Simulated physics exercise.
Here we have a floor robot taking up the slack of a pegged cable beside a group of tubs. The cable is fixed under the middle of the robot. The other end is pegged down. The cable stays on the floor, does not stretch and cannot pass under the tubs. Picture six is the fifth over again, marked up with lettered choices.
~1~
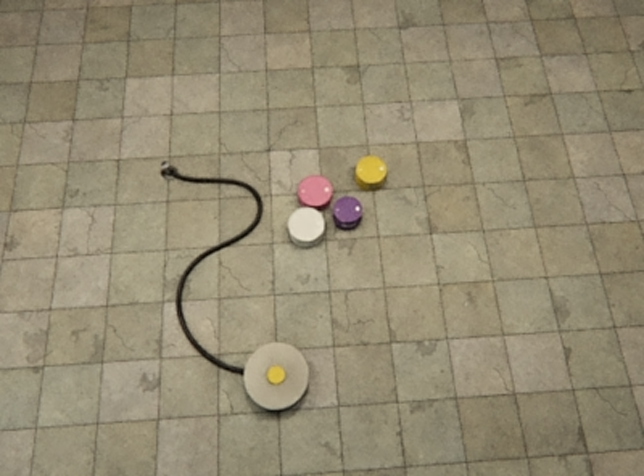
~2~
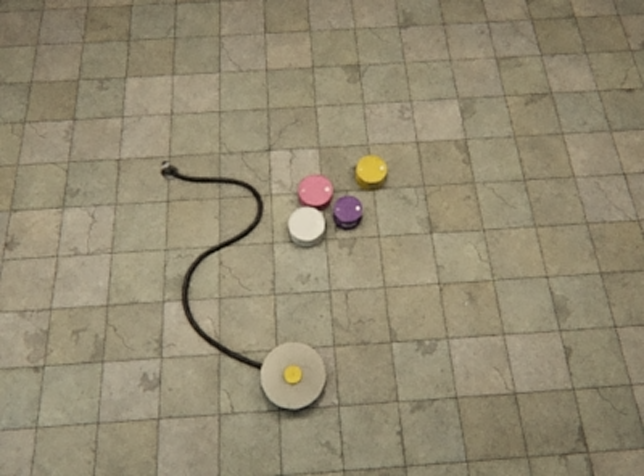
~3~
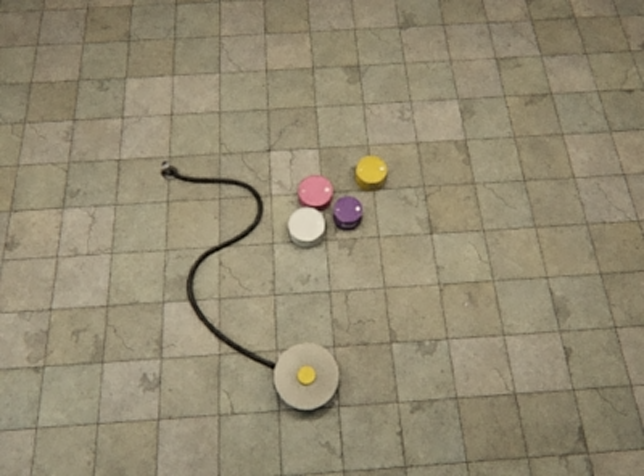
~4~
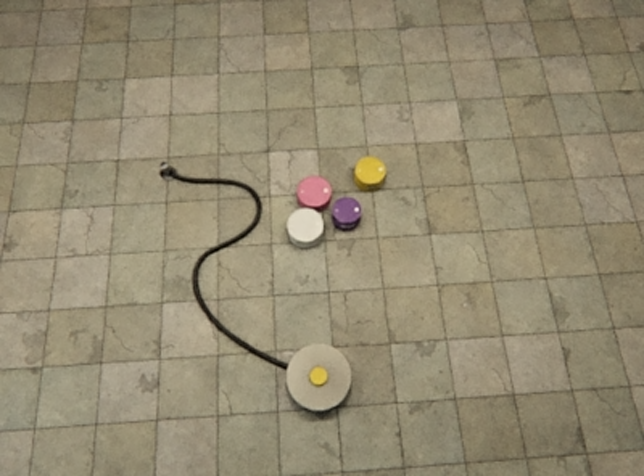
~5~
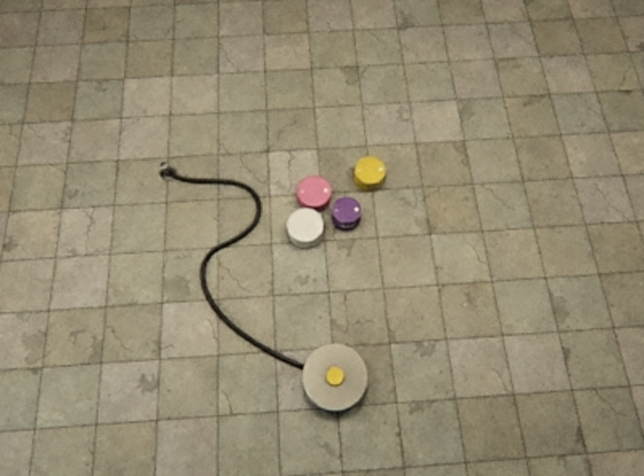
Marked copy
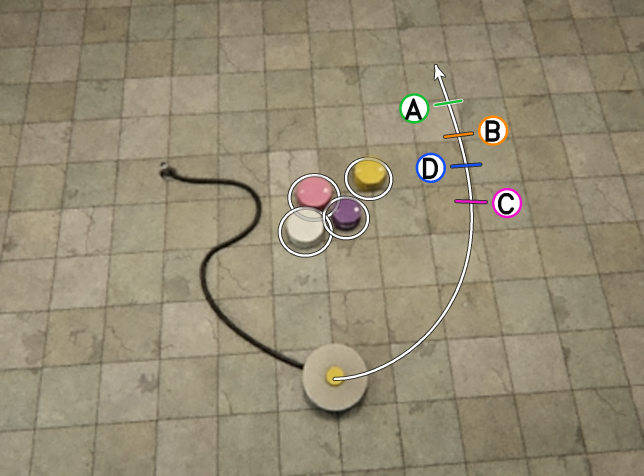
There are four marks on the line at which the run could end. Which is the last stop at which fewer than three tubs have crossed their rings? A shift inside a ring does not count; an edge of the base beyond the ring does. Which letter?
B.
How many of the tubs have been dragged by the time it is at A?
Three.
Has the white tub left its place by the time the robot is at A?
Yes.
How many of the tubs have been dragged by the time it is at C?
The count is none.
On the marked copy, A at (448, 103); B at (459, 135); C at (471, 202); D at (466, 165); the route from (334, 379) via (471, 231) to (436, 66).
Taking B. A third of the way, robot (441, 319).
Two thirds of the way, robot (474, 214).
When it is over, robot (461, 130); white tub (306, 223); none over the rings.
As for the rest, A has three over the rings; C is within the limit but short; D is within the limit but short.
